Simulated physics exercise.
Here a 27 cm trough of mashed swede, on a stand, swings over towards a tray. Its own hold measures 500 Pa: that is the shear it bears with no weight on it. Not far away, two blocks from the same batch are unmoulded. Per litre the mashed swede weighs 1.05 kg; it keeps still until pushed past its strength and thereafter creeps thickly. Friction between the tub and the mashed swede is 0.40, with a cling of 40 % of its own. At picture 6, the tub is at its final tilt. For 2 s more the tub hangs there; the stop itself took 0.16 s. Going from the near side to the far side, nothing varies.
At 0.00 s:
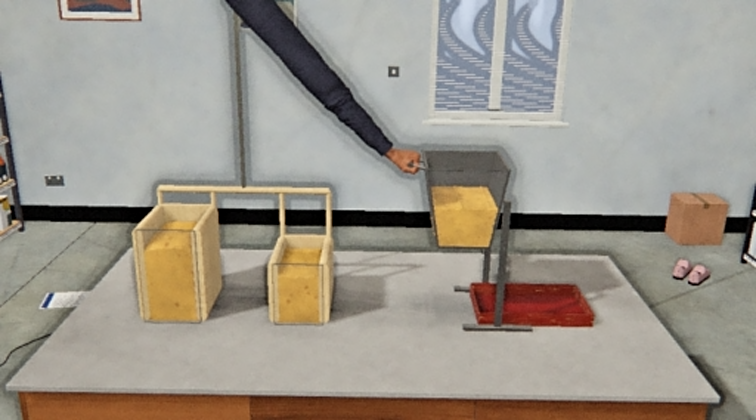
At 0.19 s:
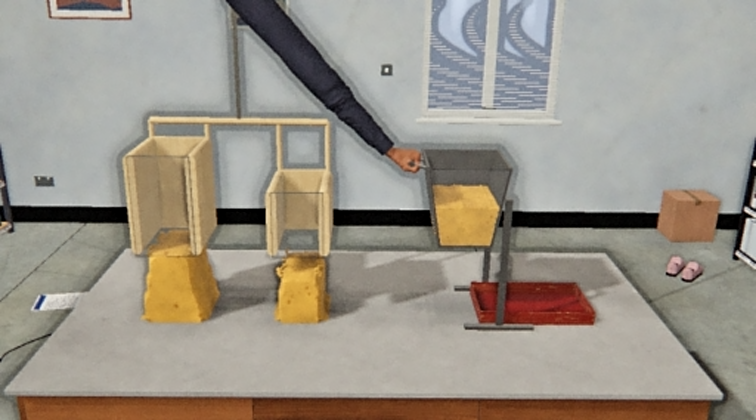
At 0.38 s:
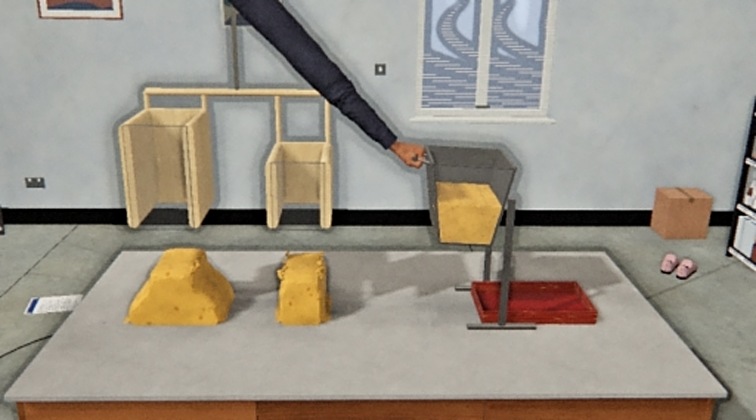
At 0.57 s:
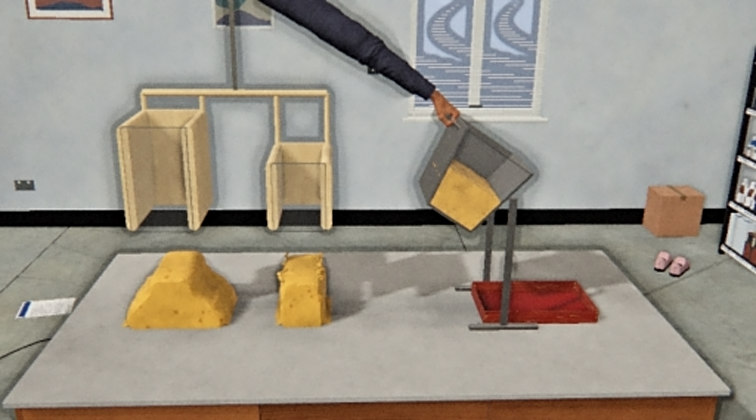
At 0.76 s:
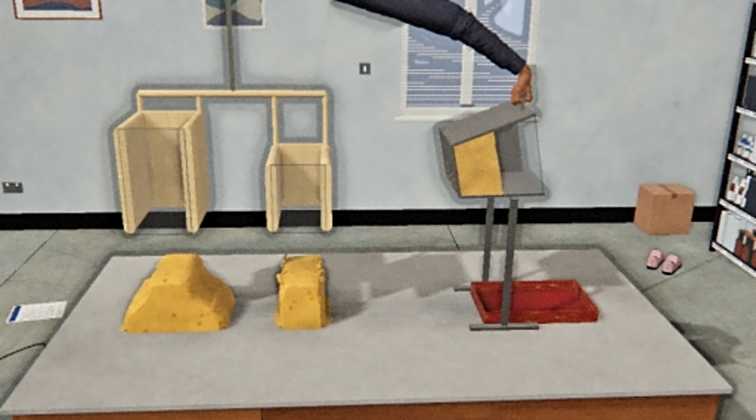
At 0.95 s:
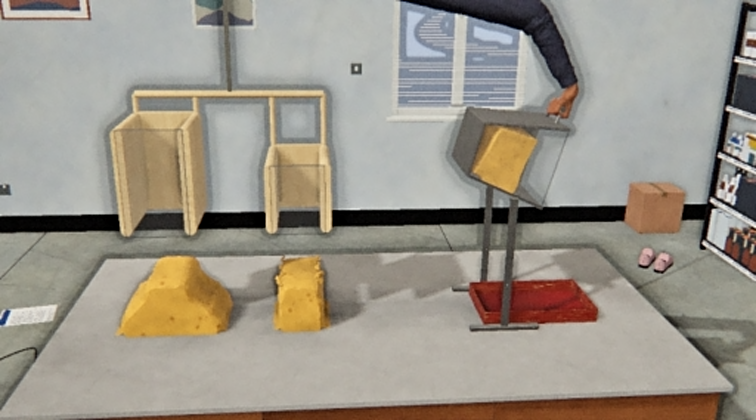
In a room with pale blue-grey walls and a window, a grey-topped table is seen from the front and slightly above. Two pale open moulds surround yellow blocks at left, while a dark tub of yellow mash stands above a red tray at right. The moulds rise, the larger block slumps and spreads, and a dark-sleeved arm tilts the tub rightward past sideways, the mash still inside, as the view drifts slightly.
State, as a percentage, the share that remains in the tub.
0 %.
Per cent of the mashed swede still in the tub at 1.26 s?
I'd say close to 30 %.
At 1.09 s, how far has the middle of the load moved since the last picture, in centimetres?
Something like 9 cm, I'd say.
By 1.09 s, the tub is at 105 degrees and holds 98 %.
By 1.26 s, the tub is at 105 degrees and holds 29 %.
By 1.43 s, the tub is at 105 degrees and holds 0 %.
By 1.60 s, the tub is at 105 degrees and holds 0 %.
By 2.95 s, at the end, the tub is at 105 degrees and holds 0 %.
